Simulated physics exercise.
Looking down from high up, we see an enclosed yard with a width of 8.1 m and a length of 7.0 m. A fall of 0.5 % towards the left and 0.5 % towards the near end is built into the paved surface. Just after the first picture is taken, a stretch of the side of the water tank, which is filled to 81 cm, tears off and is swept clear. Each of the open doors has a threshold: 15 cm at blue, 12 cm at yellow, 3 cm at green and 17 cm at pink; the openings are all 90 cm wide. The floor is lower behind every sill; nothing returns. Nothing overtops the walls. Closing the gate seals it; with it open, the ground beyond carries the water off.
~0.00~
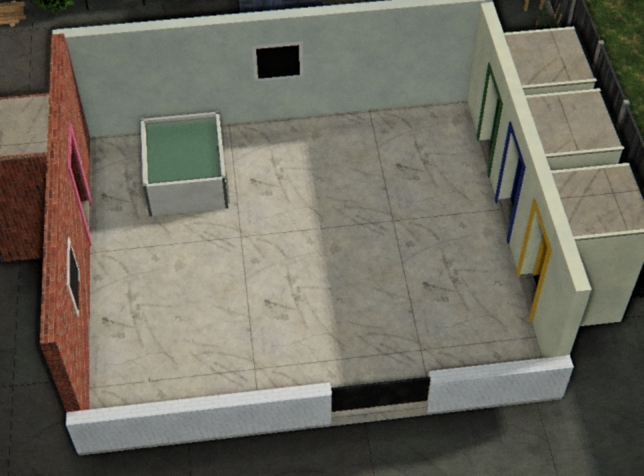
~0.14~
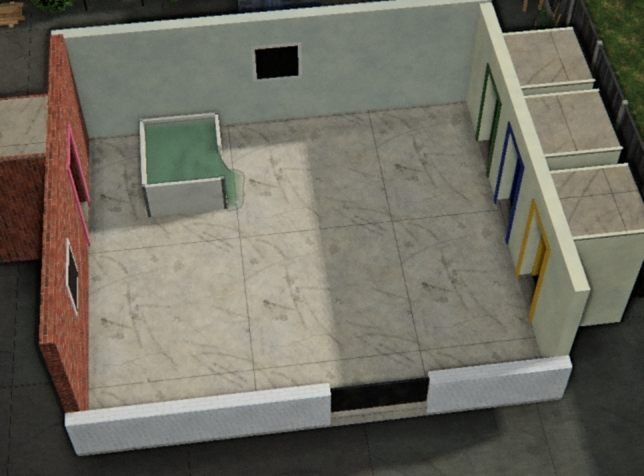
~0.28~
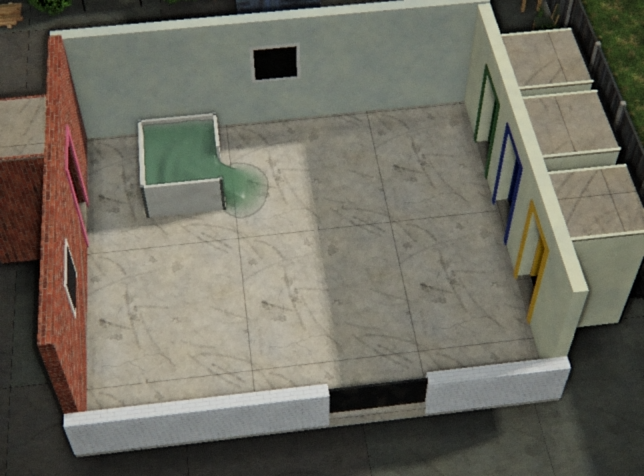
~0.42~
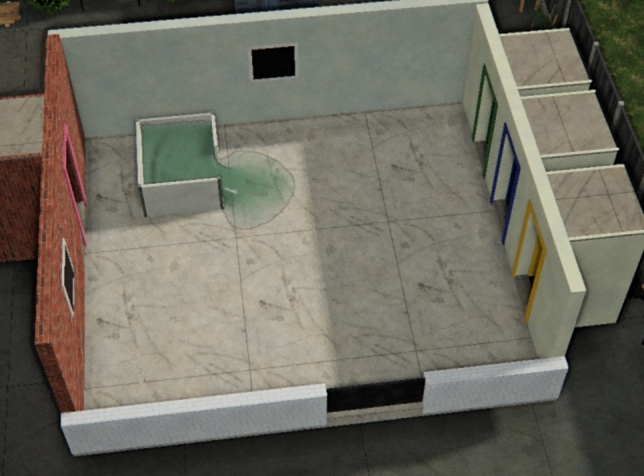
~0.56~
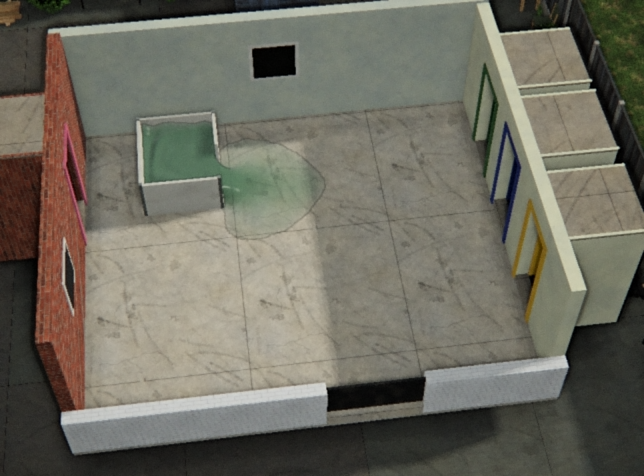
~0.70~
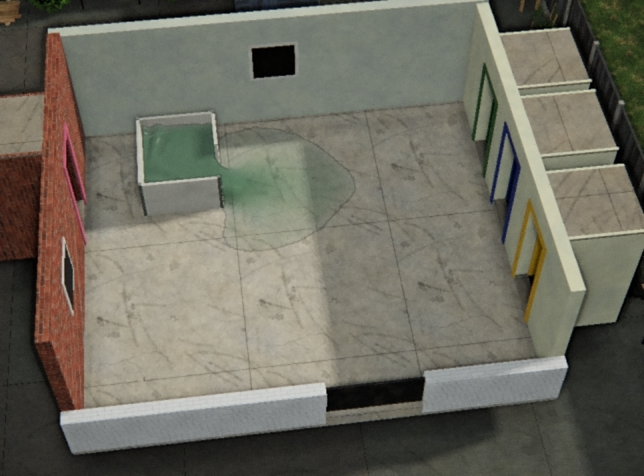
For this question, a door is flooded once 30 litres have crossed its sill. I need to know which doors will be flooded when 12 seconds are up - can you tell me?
My guess is the blue door lets through less than the limit. My guess is the yellow door lets through less than the limit. My guess is the green door lets through more than the limit. My guess is the pink door lets through less than the limit.
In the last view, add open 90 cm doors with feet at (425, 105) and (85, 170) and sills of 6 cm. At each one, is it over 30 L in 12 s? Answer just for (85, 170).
Well, for that spot the inflow stays beneath the mark.
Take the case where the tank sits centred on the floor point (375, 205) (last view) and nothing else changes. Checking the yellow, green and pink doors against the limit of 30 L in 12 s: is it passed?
Yellow: Within limit; green: Too much; pink: Within limit.
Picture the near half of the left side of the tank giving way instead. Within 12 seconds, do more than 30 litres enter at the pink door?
Then: Pink beyond it.
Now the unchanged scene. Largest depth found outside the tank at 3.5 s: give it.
Up to some 24 cm.
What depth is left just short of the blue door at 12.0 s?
About 2.5 cm deep.
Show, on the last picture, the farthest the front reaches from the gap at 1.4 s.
Somewhere around (464, 188).
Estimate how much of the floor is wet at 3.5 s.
Some 55 per cent of the floor is wet.
After 1.4 s water covers 30 % of the floor and is deepest (34 cm) near (230, 191); blue door not reached, yellow door not reached, green door not reached, pink door not reached.
After 2.2 s water covers 45 % of the floor and is deepest (24 cm) near (230, 191); blue door 19 cm at the sill, 0 L in, yellow door not reached, green door 8 cm at the sill, 15 L in, pink door not reached.
After 3.5 s water covers 55 % of the floor and is deepest (24 cm) near (537, 379); blue door 11 cm at the sill, 3 L in, yellow door 9 cm at the sill, 0 L in, green door 13 cm at the sill, 89 L in, pink door not reached.
After 7.0 s water covers 55 % of the floor and is deepest (12 cm) near (497, 384); blue door 5 cm at the sill, 3 L in, yellow door 5 cm at the sill, 1 L in, green door 7 cm at the sill, 161 L in, pink door not reached.
After 12.0 s water covers 85 % of the floor and is deepest (10 cm) near (85, 432); blue door 2 cm at the sill, 3 L in, yellow door 5 cm at the sill, 1 L in, green door 2 cm at the sill, 175 L in, pink door not reached.
